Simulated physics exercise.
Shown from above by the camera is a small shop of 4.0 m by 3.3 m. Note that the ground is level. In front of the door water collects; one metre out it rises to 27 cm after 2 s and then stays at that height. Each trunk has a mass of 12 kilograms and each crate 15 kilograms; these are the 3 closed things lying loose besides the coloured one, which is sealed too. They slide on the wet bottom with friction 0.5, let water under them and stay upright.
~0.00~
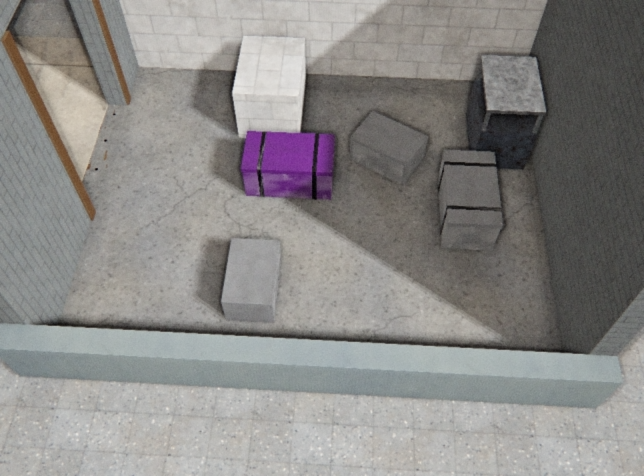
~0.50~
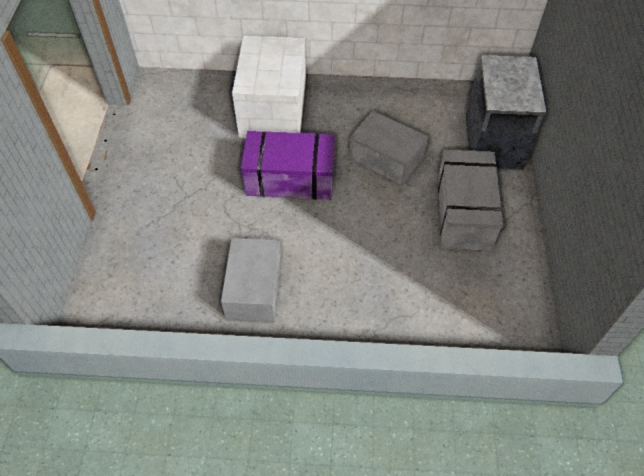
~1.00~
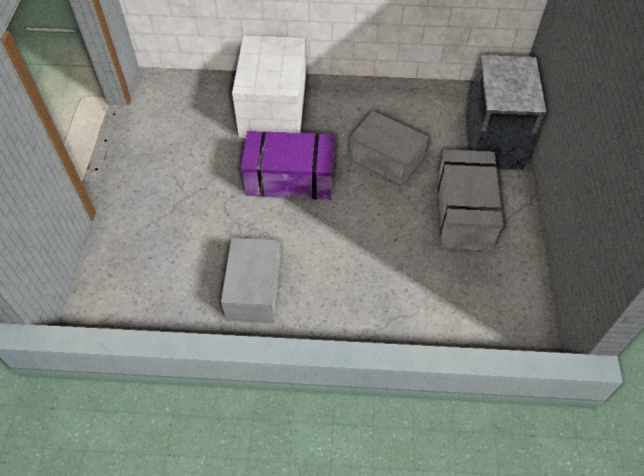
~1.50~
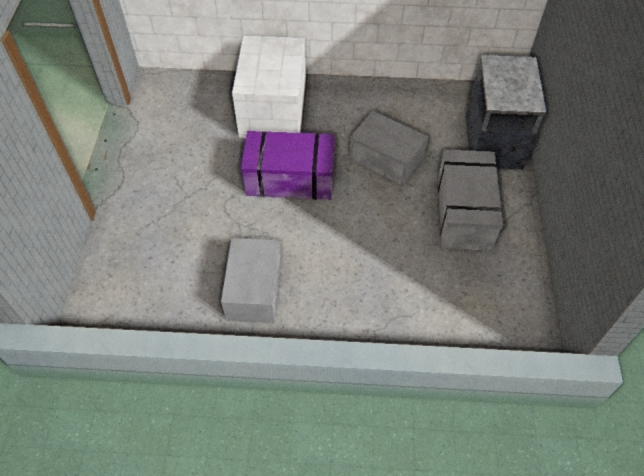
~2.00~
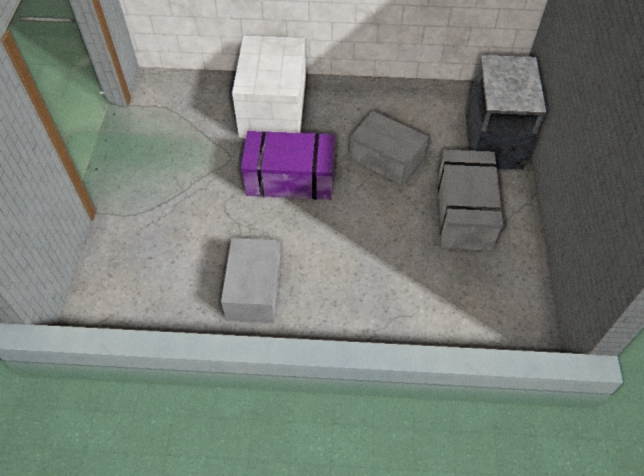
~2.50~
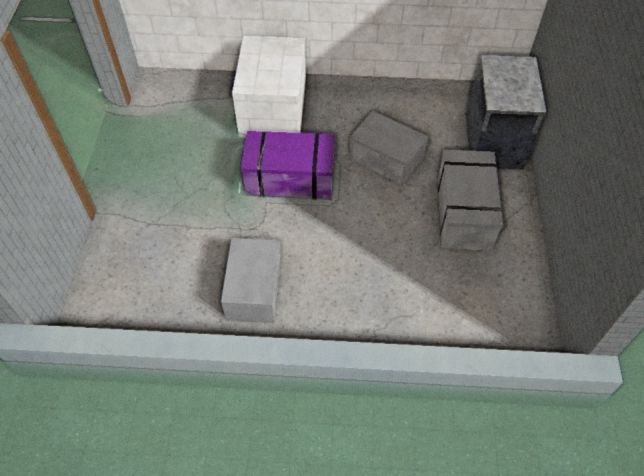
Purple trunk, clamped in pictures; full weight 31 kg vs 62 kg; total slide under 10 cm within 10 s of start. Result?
Neither figure is plenty.
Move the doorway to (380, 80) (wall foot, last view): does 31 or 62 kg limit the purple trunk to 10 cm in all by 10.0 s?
Outcome - neither pick works.
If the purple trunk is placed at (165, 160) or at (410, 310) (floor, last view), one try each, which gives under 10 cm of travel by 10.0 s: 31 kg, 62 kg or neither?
Result, try 1: Both fail; try 2: Both fail.
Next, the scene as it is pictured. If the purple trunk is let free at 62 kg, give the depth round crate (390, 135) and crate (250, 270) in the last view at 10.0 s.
About 17 and 14 cm.
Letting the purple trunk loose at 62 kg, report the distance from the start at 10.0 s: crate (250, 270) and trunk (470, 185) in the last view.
In turn: 120 cm, 100 cm.
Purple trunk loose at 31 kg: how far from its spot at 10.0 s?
Close to 200 centimetres.
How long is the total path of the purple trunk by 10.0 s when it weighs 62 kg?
The distance adds up to about 80 cm.
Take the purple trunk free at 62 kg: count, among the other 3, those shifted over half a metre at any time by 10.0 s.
The number is 3.
After 3.5 s the purple trunk would be 63 cm from its start with 31 kg and 7 cm from its start with 62 kg; 9 cm of water round it then.
After 4.5 s the purple trunk would be 155 cm from its start with 31 kg and 11 cm from its start with 62 kg; 7 cm of water round it then.
After 7.0 s the purple trunk would be 234 cm from its start with 31 kg and 11 cm from its start with 62 kg; 9 cm of water round it then.
After 10.0 s the purple trunk would be 175 cm from its start with 31 kg and 78 cm from its start with 62 kg; 19 cm of water round it then.
